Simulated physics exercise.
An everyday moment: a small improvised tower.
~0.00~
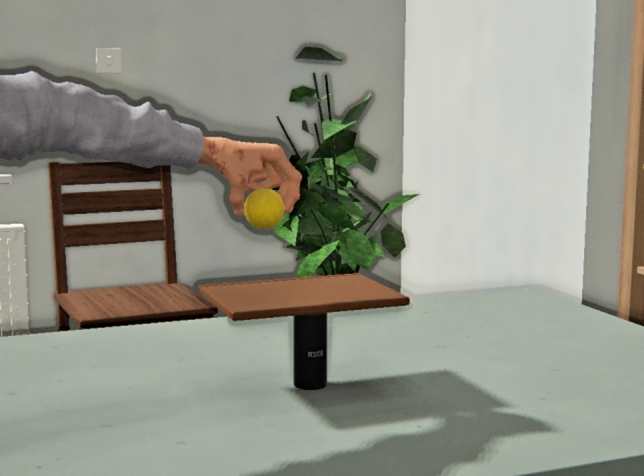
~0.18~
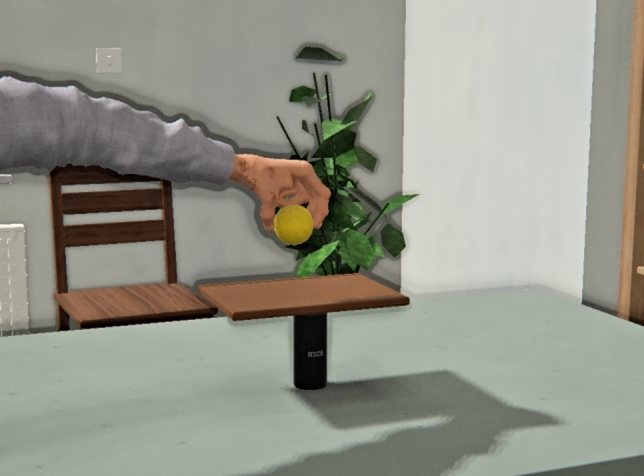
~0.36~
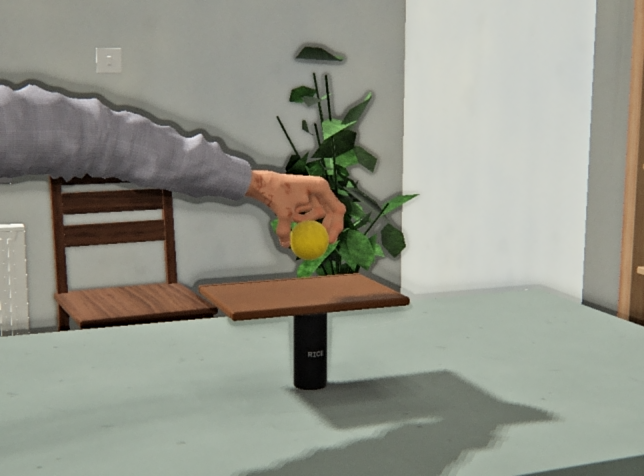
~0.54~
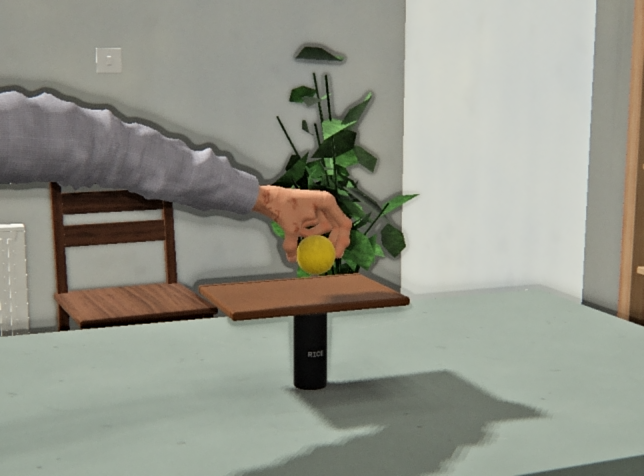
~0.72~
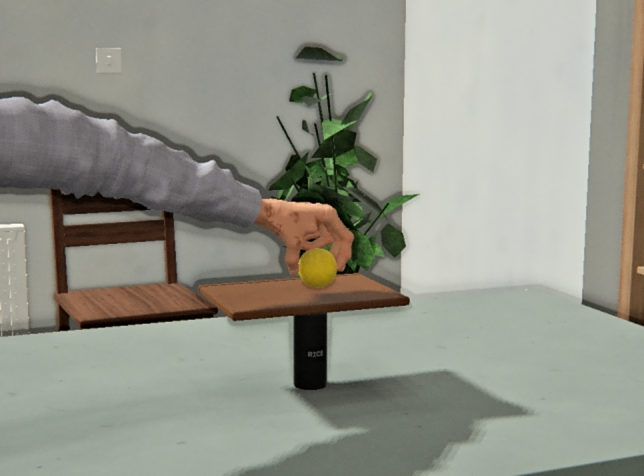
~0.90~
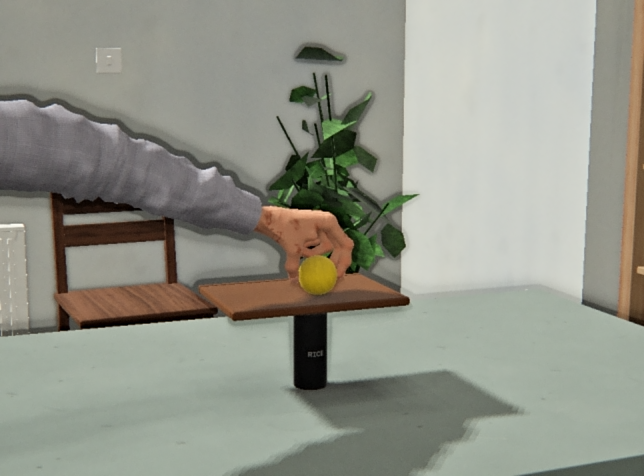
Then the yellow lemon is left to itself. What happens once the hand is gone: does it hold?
The stack keeps its balance.
After 1.10 s, nothing has stirred.
After 1.30 s, yellow lemon resting near (318, 276).
At rest (2.0 s), all 3 in place. Seen from the same camera at the end, yellow lemon near (318, 276). The stack holds.
